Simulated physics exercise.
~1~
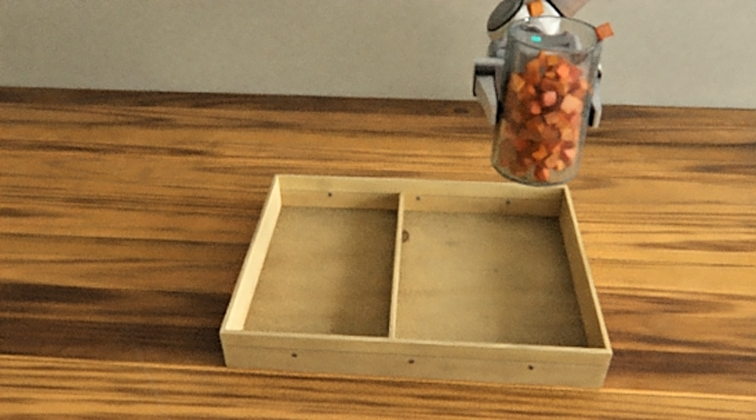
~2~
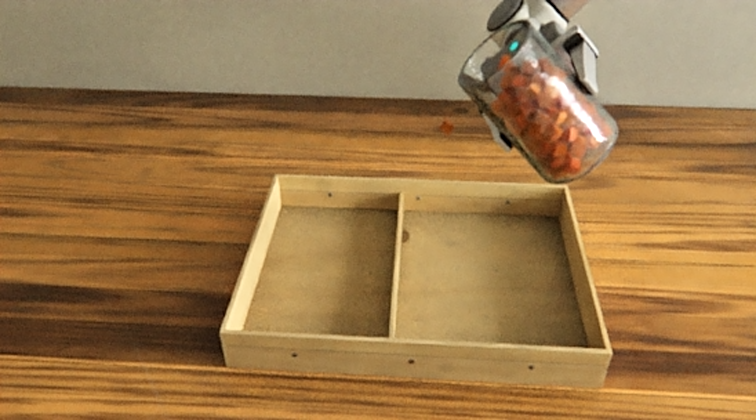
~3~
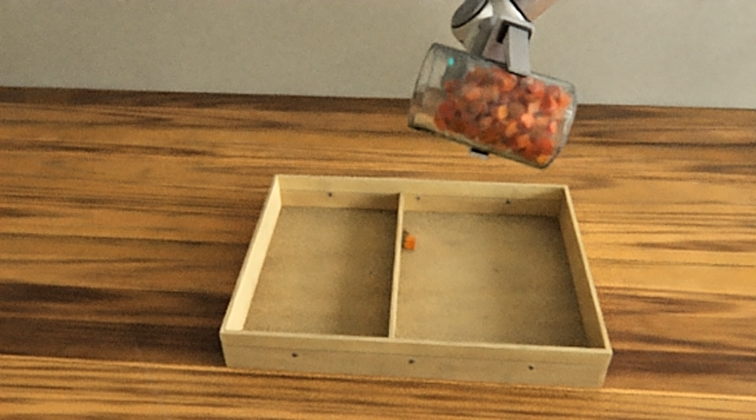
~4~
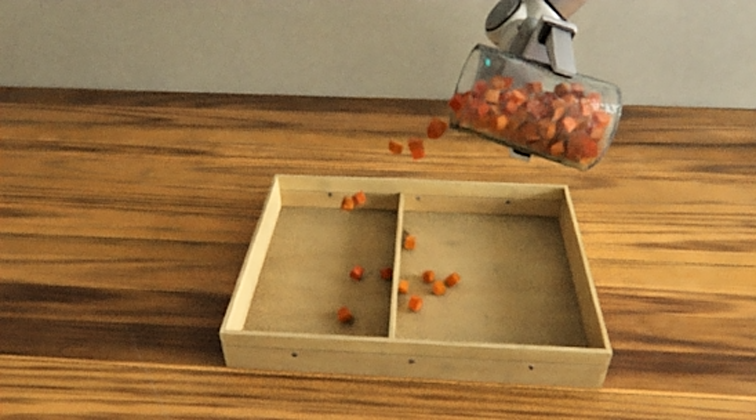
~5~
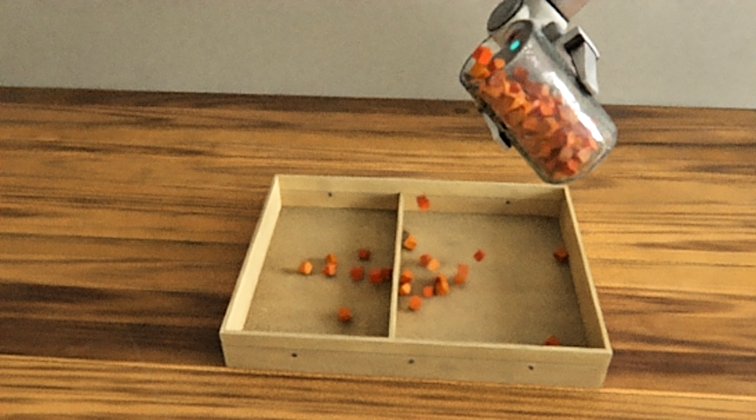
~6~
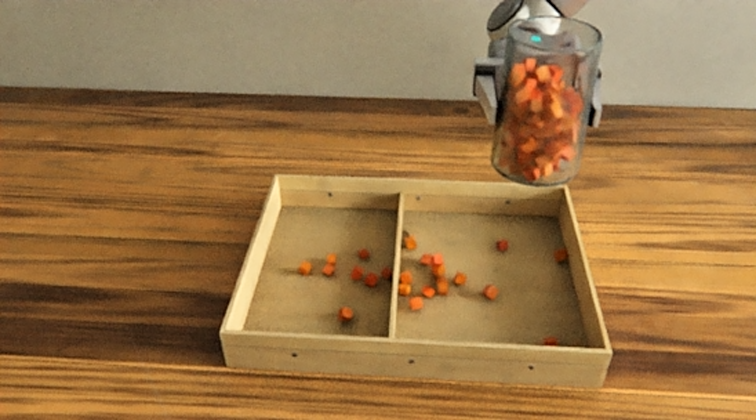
The clip shows a robot gripper tilting a clear beaker of orange-red vegetable dice above a divided wooden tray, scattering some pieces into both sections. The beaker returns upright, still holding most of the dice, with more spilled pieces resting in the right section than the left.
